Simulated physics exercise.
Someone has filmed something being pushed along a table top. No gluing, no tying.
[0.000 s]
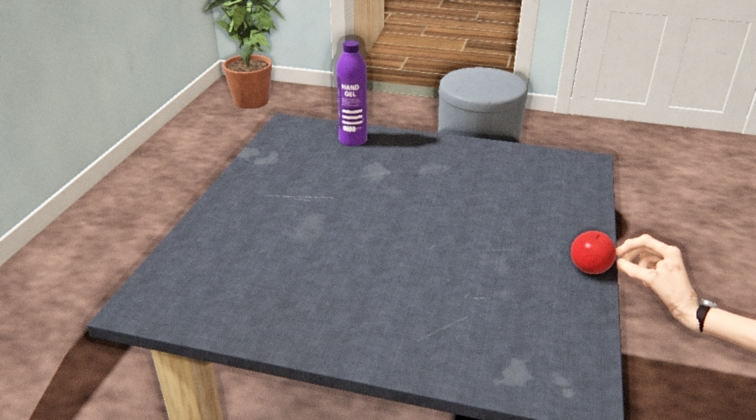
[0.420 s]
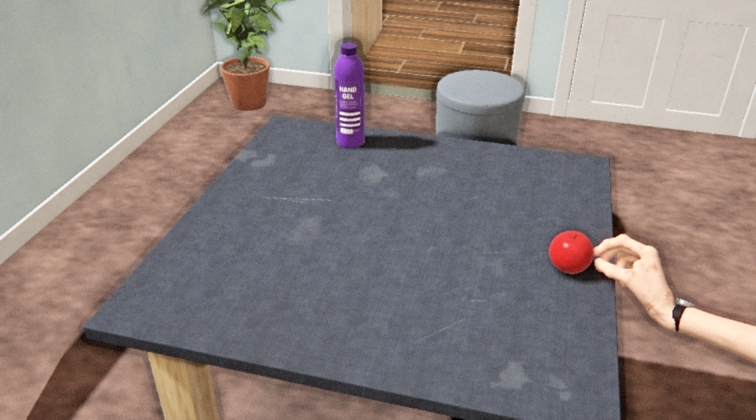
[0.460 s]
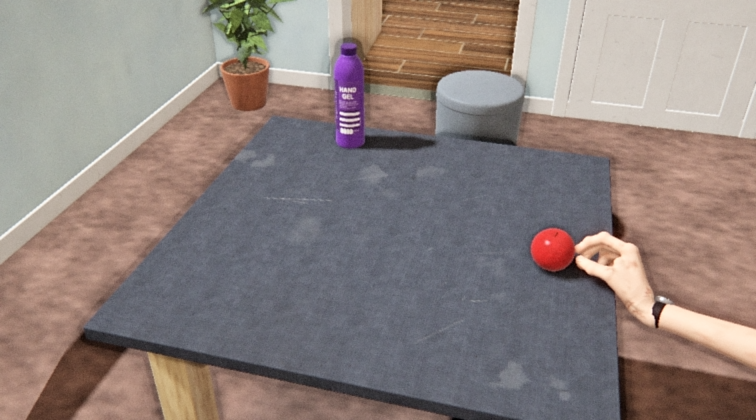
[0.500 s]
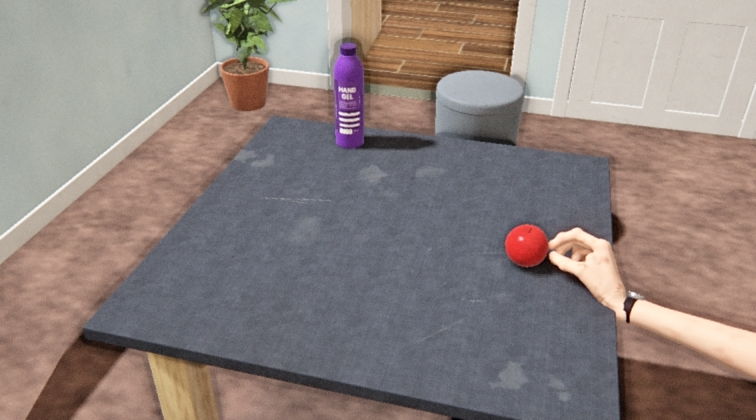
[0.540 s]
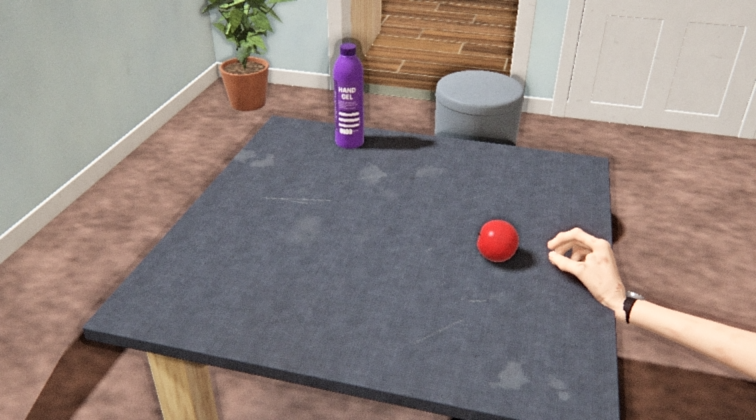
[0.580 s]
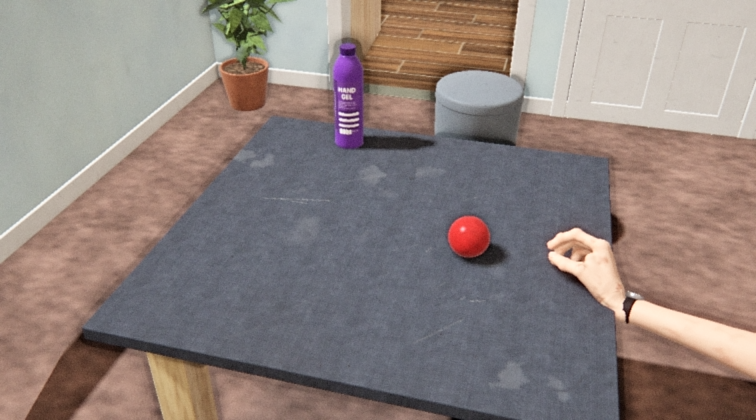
The video shows a hand pushing a red apple leftward from the right edge of a dark table, past a purple bottle standing at the back, then releasing it as the apple rolls farther left across the surface.
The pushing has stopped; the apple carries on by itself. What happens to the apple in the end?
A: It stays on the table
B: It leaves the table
(B) It leaves the table.
After 0.98 s, red apple rolled well along near (236, 201).
After 1.38 s, red apple now off the table.
By the end (1.7 s), off the table, red apple.
